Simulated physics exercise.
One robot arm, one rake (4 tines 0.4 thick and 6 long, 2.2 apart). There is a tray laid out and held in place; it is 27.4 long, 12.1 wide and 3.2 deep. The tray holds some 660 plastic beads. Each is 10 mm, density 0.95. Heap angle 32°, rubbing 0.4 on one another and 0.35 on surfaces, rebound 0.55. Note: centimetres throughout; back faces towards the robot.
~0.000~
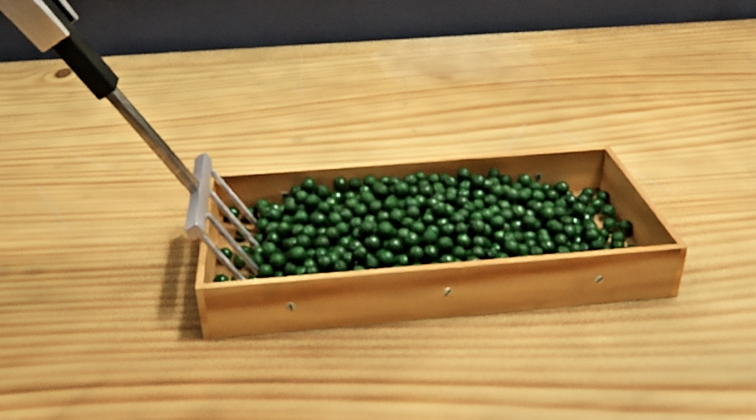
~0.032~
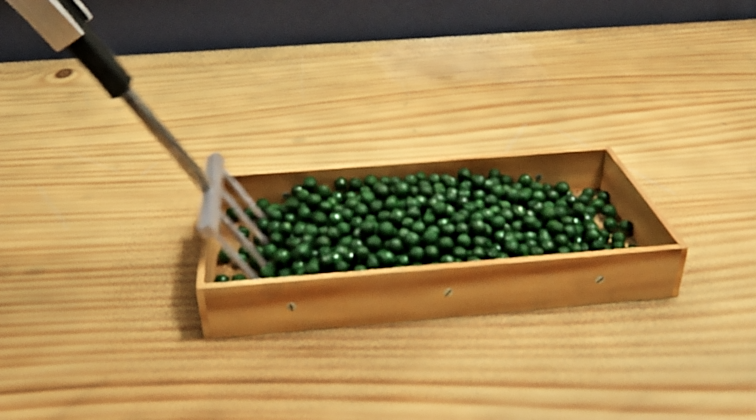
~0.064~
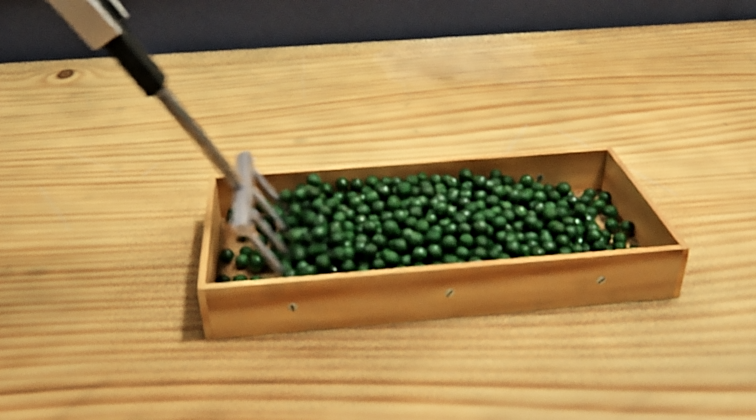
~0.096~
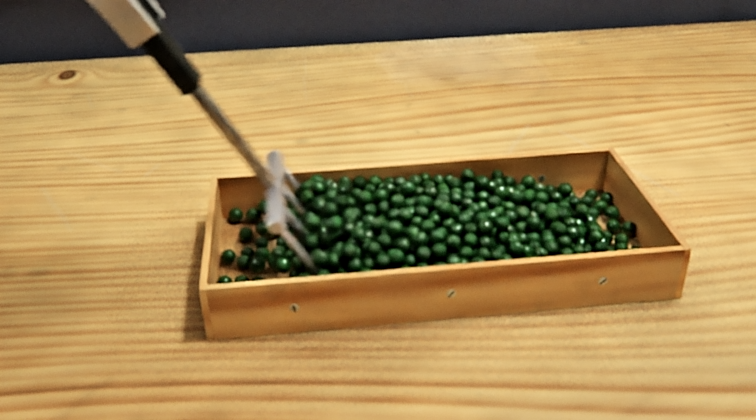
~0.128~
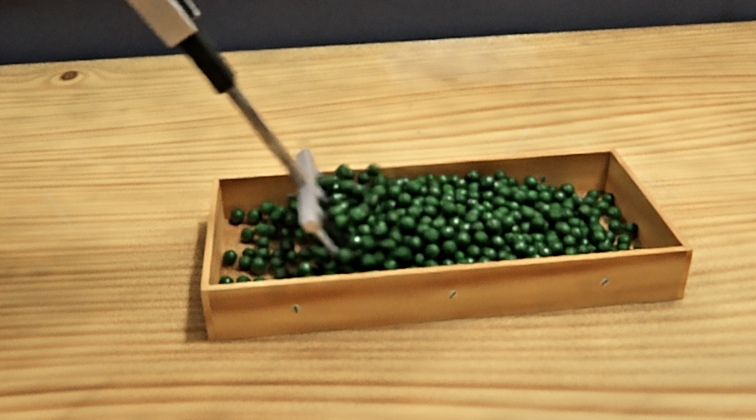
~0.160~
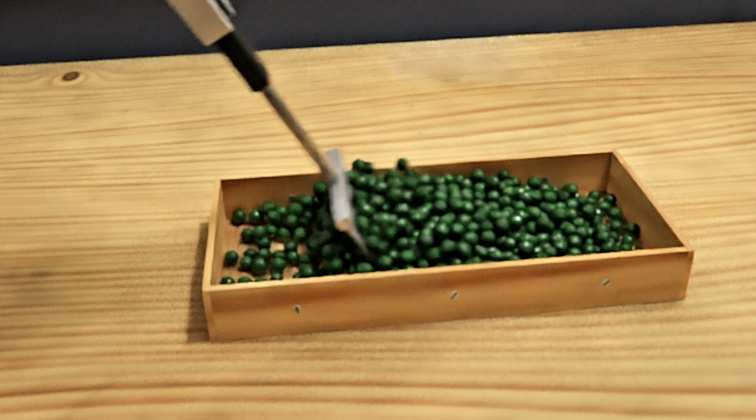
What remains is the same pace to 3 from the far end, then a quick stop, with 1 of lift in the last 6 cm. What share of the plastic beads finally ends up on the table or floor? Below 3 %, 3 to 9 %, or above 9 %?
Above 9 %.
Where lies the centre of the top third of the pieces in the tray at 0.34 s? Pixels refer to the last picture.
Top-third centre at approx. (550, 198).
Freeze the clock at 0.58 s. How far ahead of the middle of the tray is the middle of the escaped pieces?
Around 18 cm.
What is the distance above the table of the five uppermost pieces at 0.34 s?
Height: Approx. 7 cm.
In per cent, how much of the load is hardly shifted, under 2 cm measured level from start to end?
About 30 %.
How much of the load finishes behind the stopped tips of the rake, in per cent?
Some 65 %.
After 0.25 s, sloping 60°, highest piece 6 above the table; 655 in the tray, 1 in flight or on the tool.
After 0.34 s, sloping 60°, highest piece 7 above the table; 651 in the tray, 2 on the table or floor, 3 in flight or on the tool.
After 0.58 s, sloping 60°, highest piece 5 above the table; 574 in the tray, 79 on the table or floor, 3 in flight or on the tool.
After 1.28 s, sloping 60°, highest piece 4 above the table; 571 in the tray, 85 on the table or floor.
At rest, 571 in the tray, 85 on the table or floor. That is 13 % on the table or floor.
